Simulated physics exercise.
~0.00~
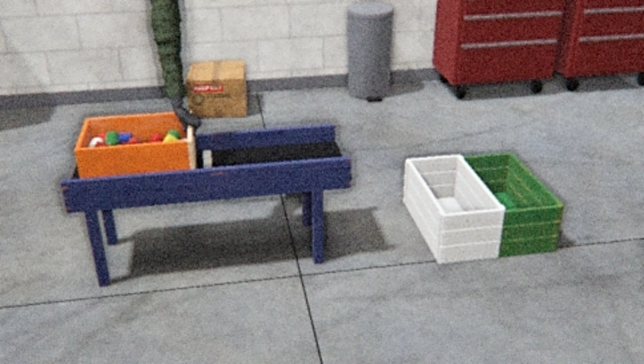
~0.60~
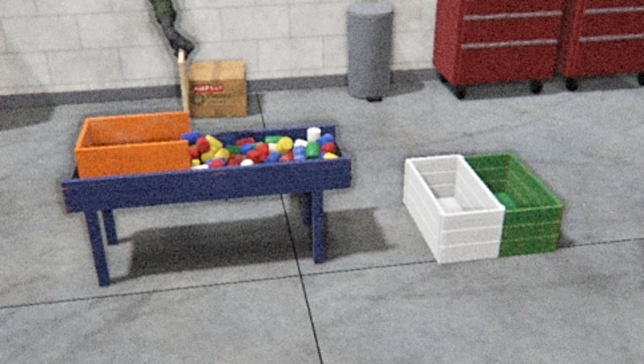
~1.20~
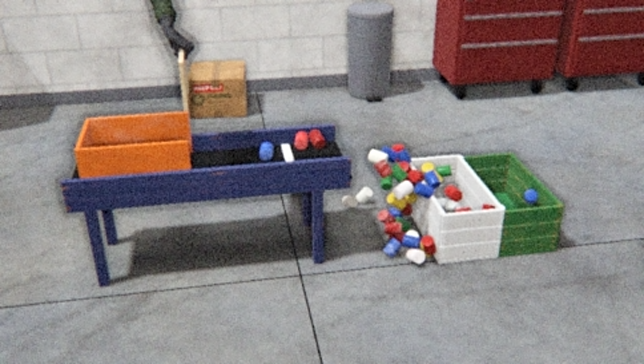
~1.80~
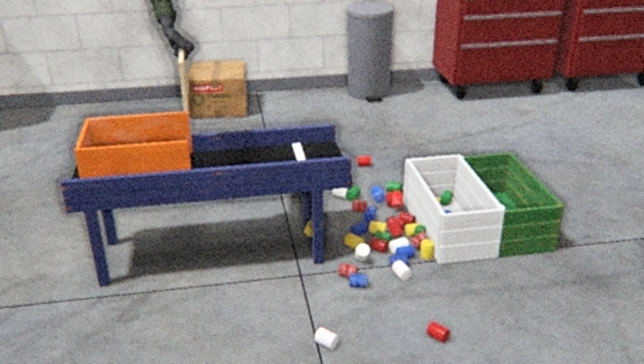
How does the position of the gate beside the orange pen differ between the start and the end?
At the start the gate stands down at the belt, closing off the right end of the orange pen. At the end it is held upright well above the belt, leaving the way out of the pen open.
